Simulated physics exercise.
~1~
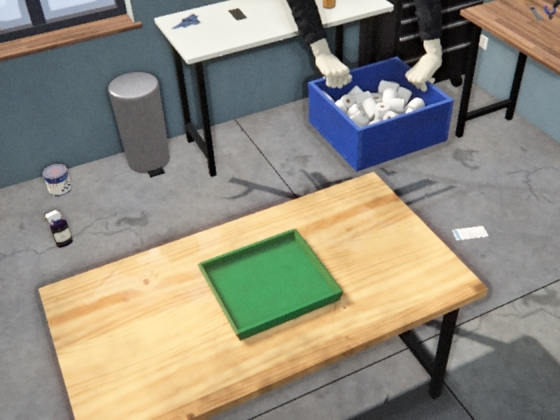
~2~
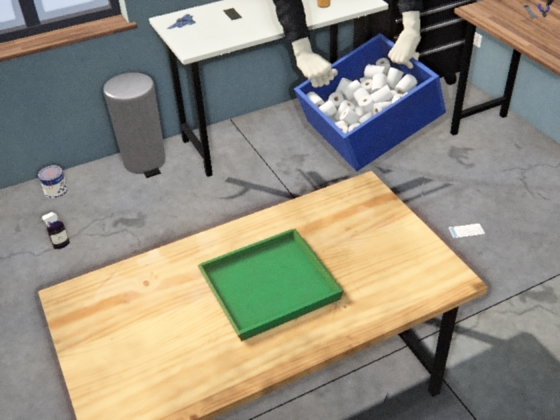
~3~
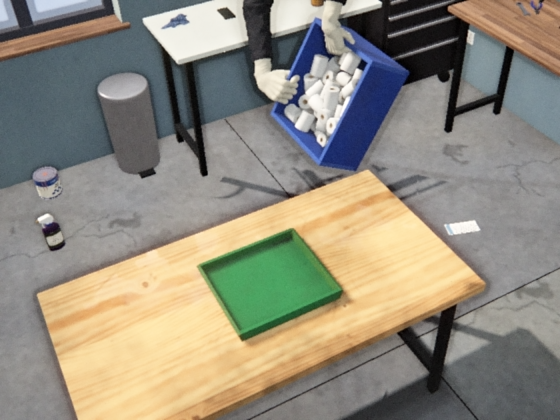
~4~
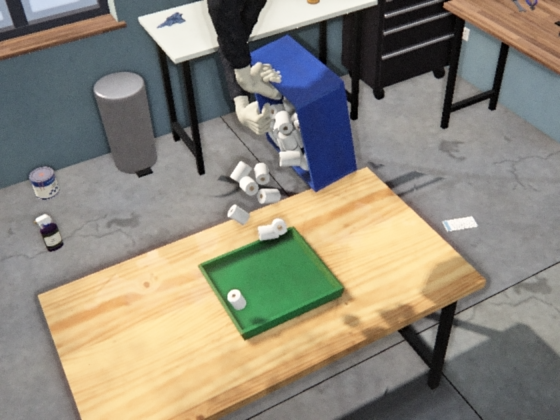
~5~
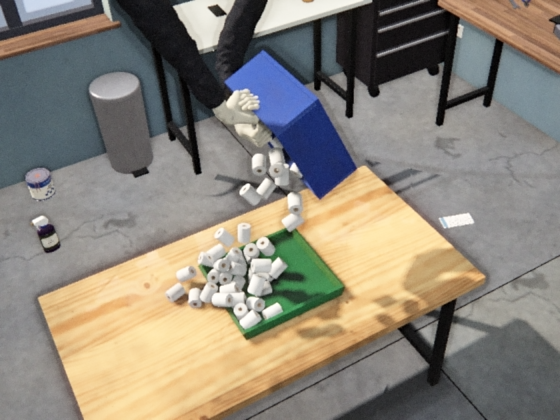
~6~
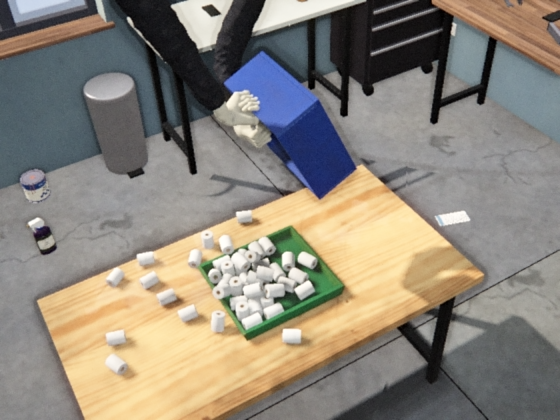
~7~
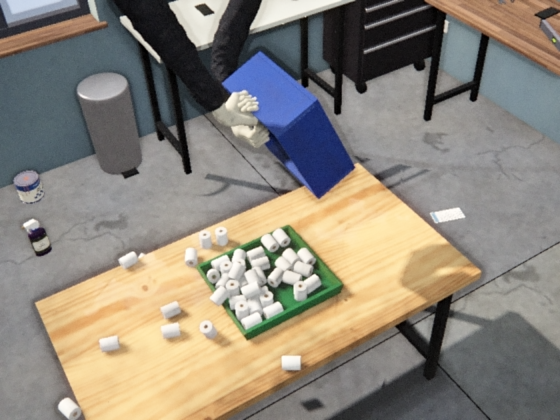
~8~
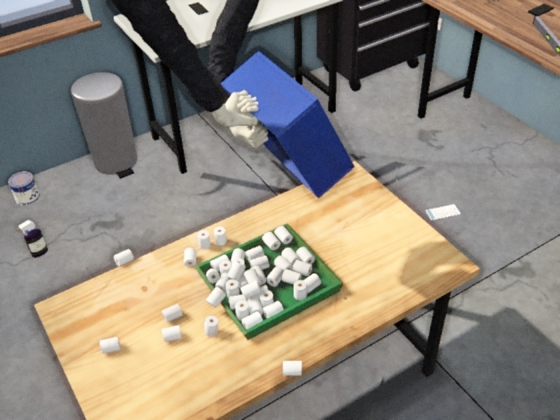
In a workshop, gloved hands tip white rolls from a blue box, most landing in a green tray.
